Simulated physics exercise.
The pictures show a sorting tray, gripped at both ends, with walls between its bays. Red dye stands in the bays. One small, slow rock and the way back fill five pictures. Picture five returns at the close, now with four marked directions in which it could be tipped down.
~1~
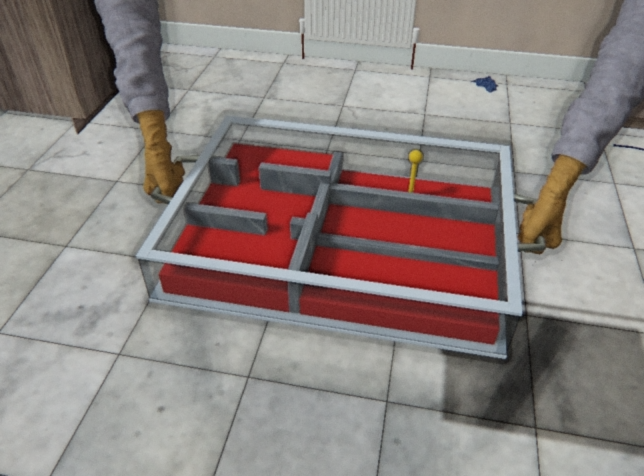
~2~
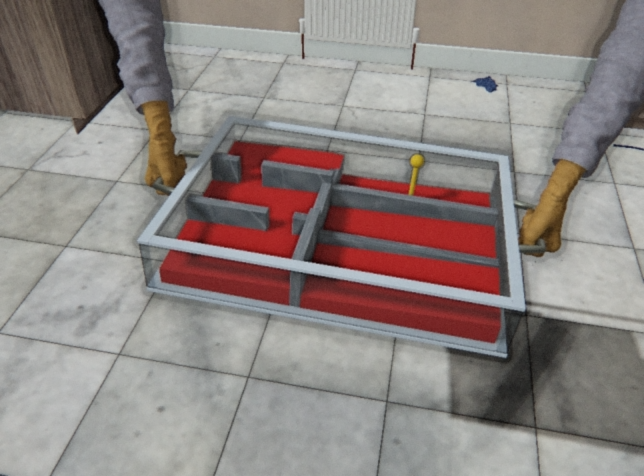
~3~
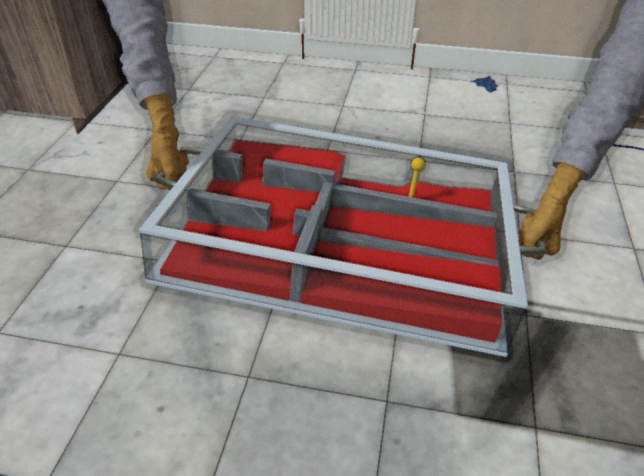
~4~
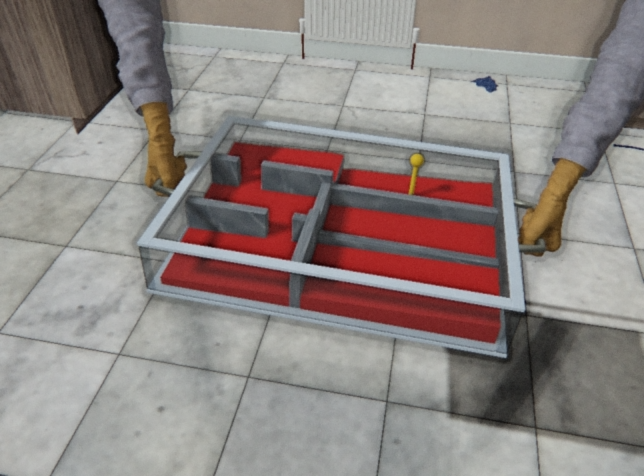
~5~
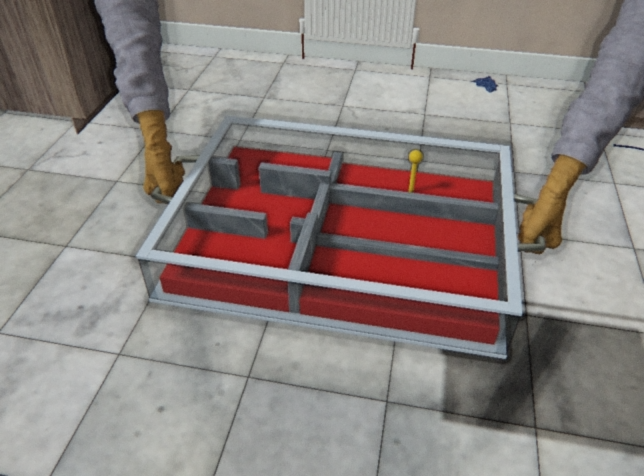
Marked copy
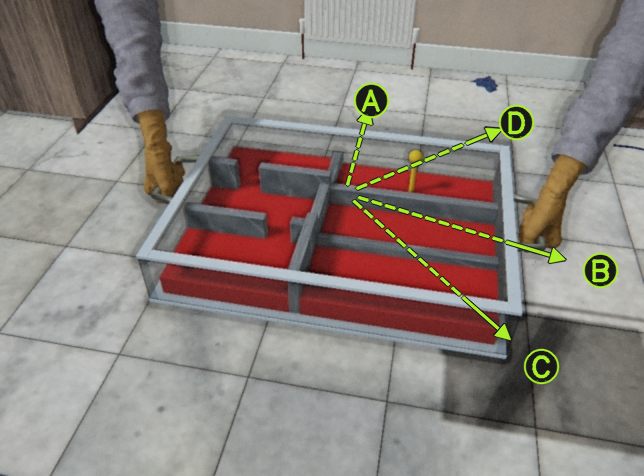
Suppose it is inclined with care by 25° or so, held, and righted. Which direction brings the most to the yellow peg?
The best direction is A.
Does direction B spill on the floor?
Yes, some is lost.
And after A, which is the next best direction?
That would be D.
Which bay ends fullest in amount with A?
It is the back right one.
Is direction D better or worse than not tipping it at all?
It is better.
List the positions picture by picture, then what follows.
The tray is level; deepest in the front left bay, at (238, 256), shallowest in the back right; yellow peg at (416, 157).
Tipped about 5° down to the back right; liquid runs over the wall between the back left and back right bays.
Tipped about 8° down to the back right; liquid runs over the wall between the back left and back right bays; yellow peg at (418, 164).
Tipped about 4° down to the back right; liquid runs over the wall between the back left and back right bays.
The tray is level; deepest in the front right bay, at (398, 282), shallowest in the back right; yellow peg at (416, 157).
On the marked copy, A ends at (367, 113); B ends at (560, 258); C ends at (506, 335); D ends at (496, 131).
For direction A, about 32 % of the liquid ends in the peg's bay; nothing spills.
For direction B, about 12 % of the liquid ends in the peg's bay; about 21 % goes over the rim.
For direction C, about 9 % of the liquid ends in the peg's bay; about 35 % goes over the rim.
For direction D, about 24 % of the liquid ends in the peg's bay; about 54 % goes over the rim.
